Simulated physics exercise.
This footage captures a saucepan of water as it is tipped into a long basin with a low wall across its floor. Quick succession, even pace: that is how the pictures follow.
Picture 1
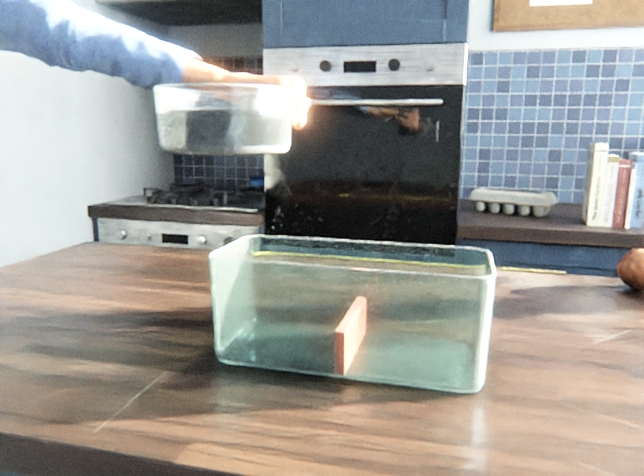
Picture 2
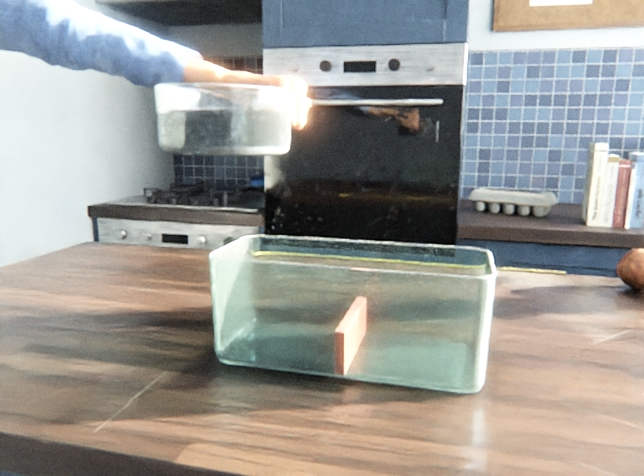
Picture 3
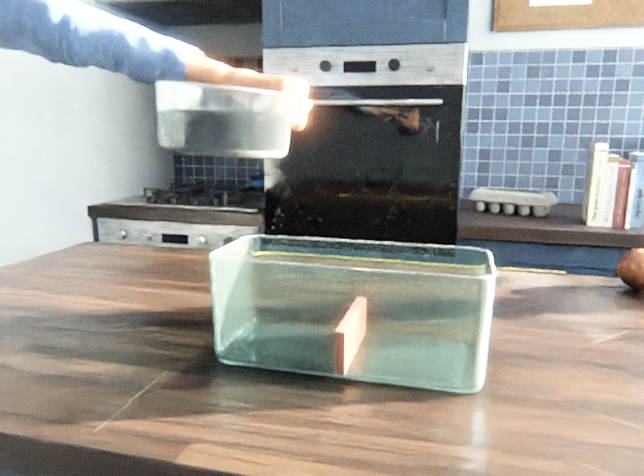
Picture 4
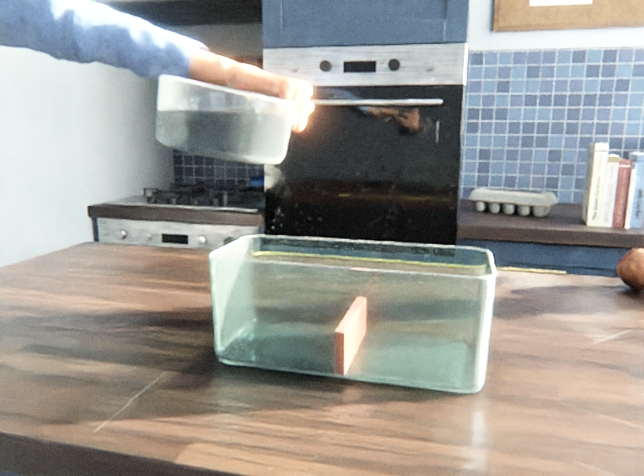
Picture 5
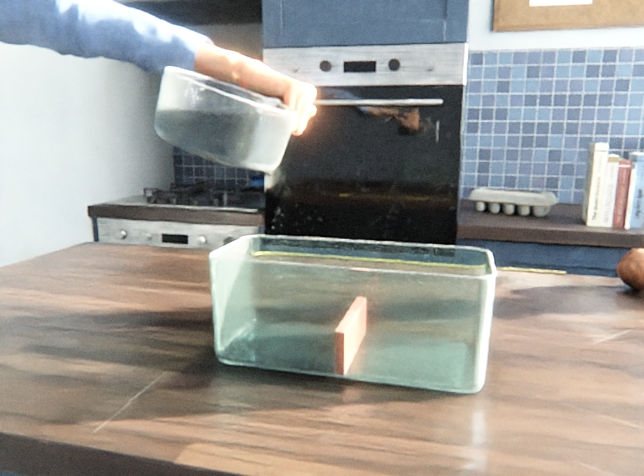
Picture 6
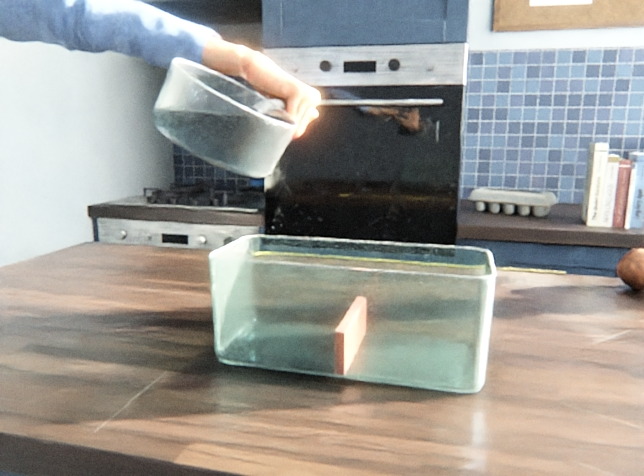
The clip opens on a hand holding a clear container of water level above a long glass basin with a low reddish wall across its floor, on a wooden kitchen counter. The hand tilts the container gradually, then more steeply, its right side dipping while the basin stays still.
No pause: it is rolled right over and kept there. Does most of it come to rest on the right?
No, fullest on the left.
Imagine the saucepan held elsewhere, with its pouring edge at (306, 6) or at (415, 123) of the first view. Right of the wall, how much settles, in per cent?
It comes to 65 % the first time and 85 % the second.
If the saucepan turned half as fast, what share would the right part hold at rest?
It comes to about 35 per cent.
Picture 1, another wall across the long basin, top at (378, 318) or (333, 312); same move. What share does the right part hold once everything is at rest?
Note: Roughly 5 % in case one, 45 % in case two.
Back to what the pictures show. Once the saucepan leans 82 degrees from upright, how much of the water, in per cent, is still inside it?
It still holds around 35 per cent there.
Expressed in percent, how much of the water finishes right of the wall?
It comes to some 15 per cent.
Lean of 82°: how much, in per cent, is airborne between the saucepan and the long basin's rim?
That comes to near 45 percent.
A moment on, the tilt is 82° and 37 per cent is still to pour, 17 is left of the wall and 2 right of it.
Next, the tilt is 94° and 12 per cent is still to pour, 65 is left of the wall and 15 right of it.
Then the tilt is 94° and 3 per cent is still to pour, 77 is left of the wall and 15 right of it.
Later the tilt is 94° and 1 per cent is still to pour, 81 is left of the wall and 15 right of it.
In the end 83 per cent lies left of the wall, 16 right of it and 2 outside.
